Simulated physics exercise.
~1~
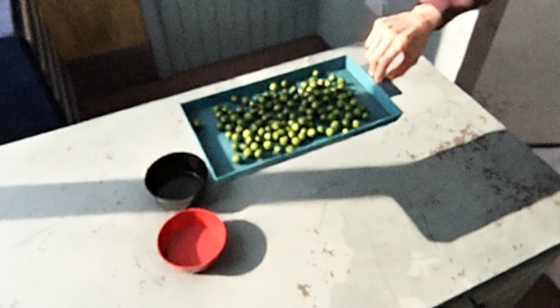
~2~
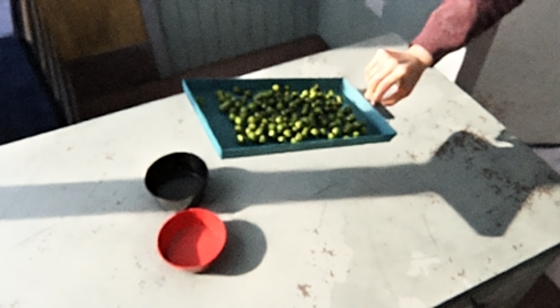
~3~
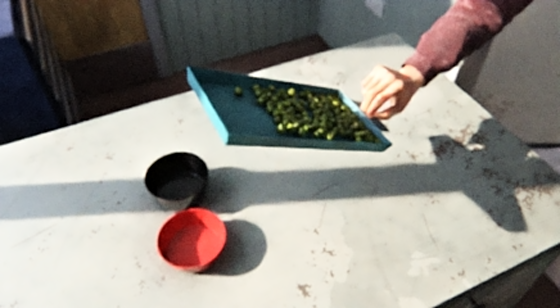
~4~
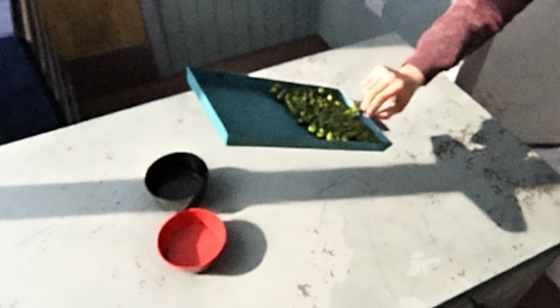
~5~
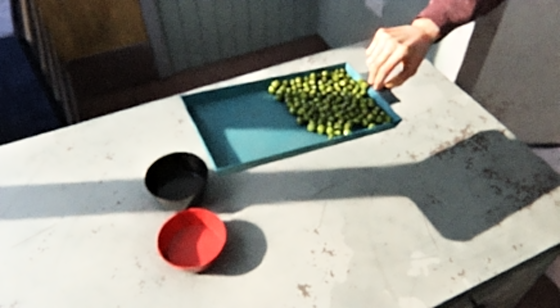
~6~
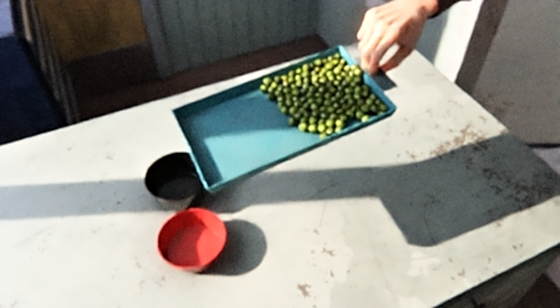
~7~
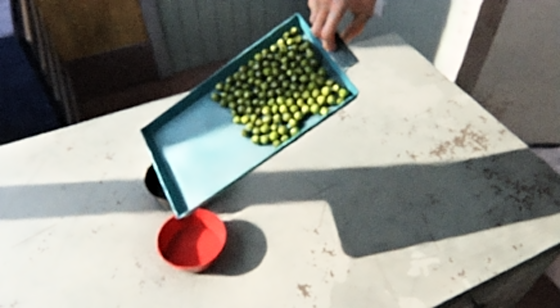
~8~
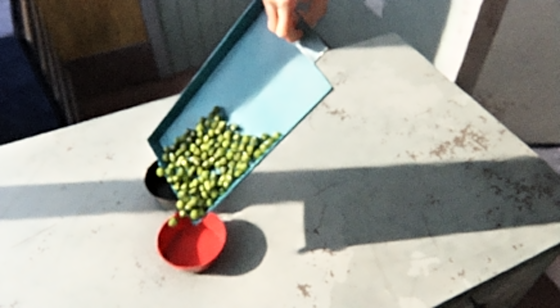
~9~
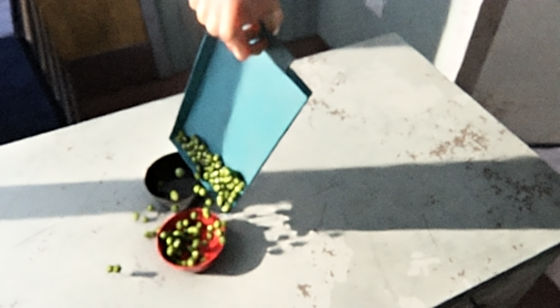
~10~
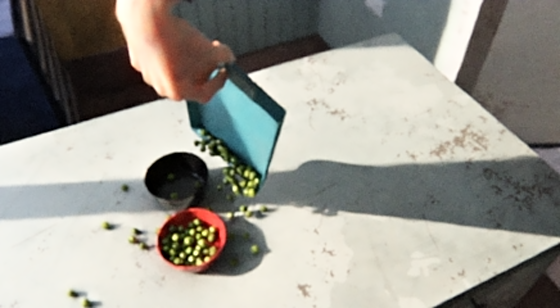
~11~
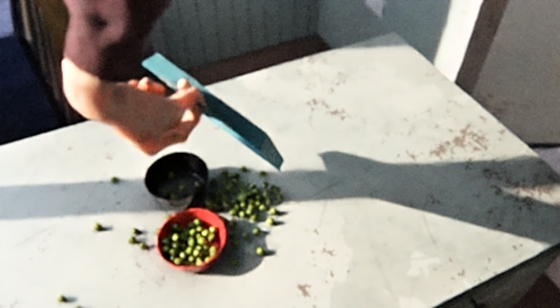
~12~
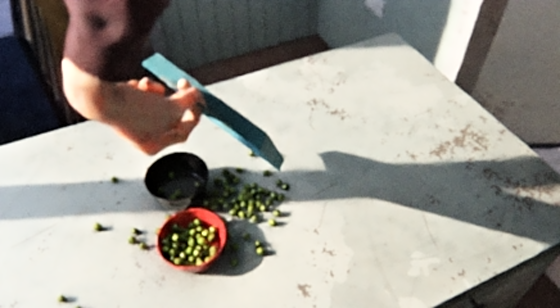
On a worn pale table, a hand tipped a blue tray of small green olives away from two bowls, levelled it, then poured them leftward, leaving many in the red dish, a few in the black one, and over half scattered on the tabletop.
